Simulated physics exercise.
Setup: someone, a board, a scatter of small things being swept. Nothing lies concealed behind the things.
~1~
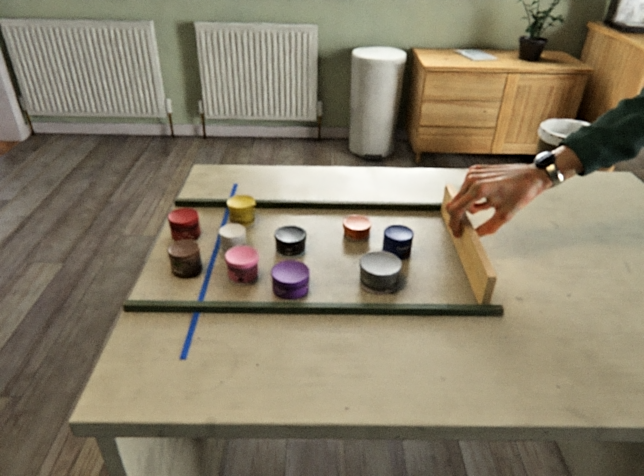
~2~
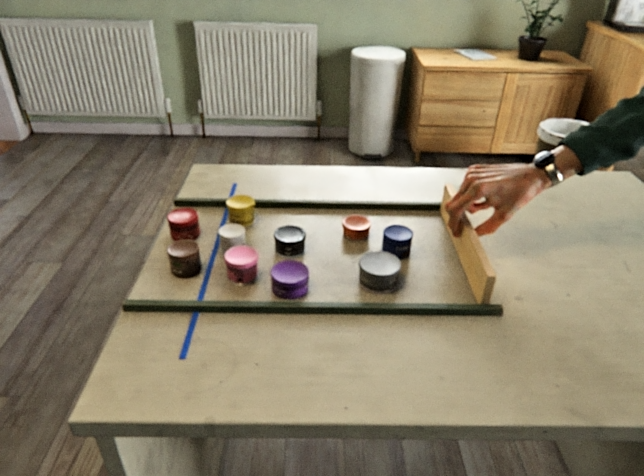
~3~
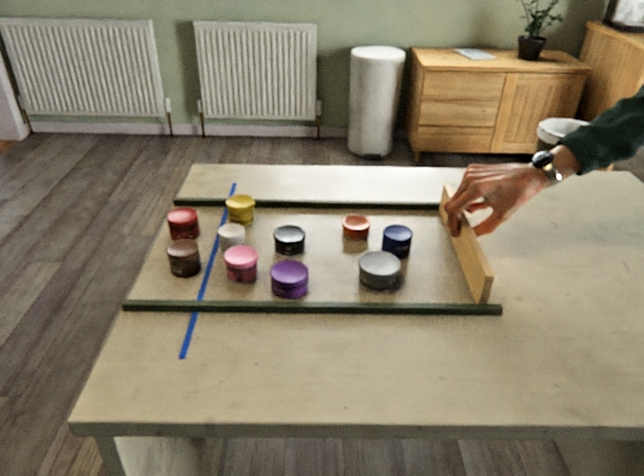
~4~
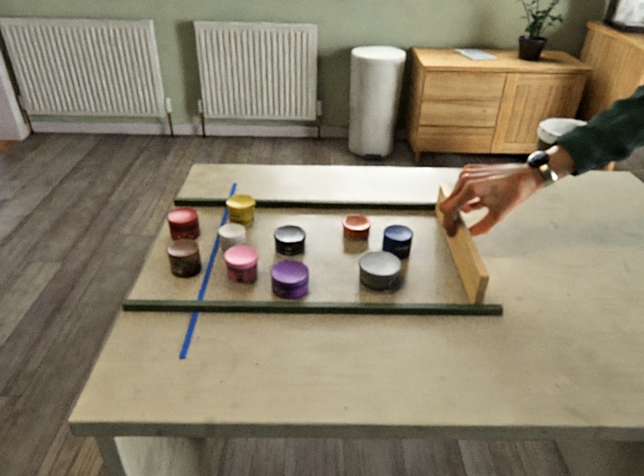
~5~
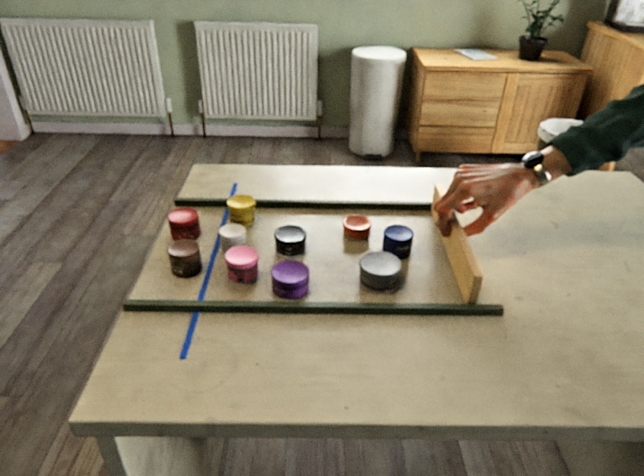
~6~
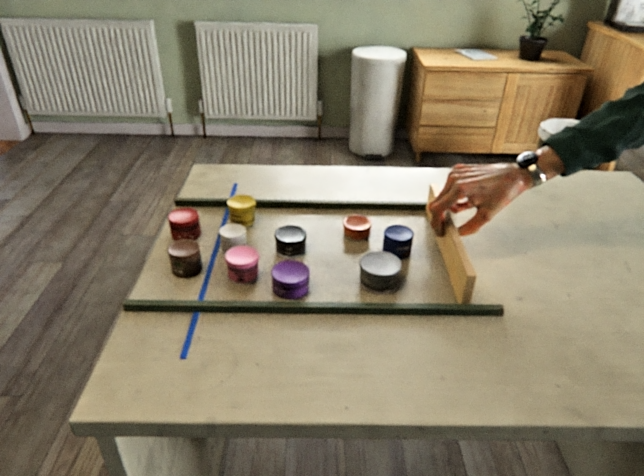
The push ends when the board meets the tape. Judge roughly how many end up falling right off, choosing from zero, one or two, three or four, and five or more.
It is one or two.
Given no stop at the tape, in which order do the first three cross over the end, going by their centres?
The brown tub goes first, followed by the white tub and then the pink tin.
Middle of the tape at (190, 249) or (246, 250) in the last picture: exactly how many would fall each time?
In order, 5 then 0.
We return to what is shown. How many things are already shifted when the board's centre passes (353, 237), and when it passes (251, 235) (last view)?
So far 3, and 9 at the second.
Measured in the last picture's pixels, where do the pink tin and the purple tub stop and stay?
Listed in order, first is (159, 253) and the other is (159, 285).
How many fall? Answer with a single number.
Result - number fallen: 2.
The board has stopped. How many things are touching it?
4 of them.
Soon after, none off yet; red tub at rest near (185, 225); brown tub at rest near (186, 259); white tub at rest near (233, 240).
Then, none off yet; red tub at rest near (185, 225); brown tub at rest near (186, 259); white tub moved about its own width near (218, 240).
By the end, the number that fall off is one or two; fallen, white tub and brown tub.
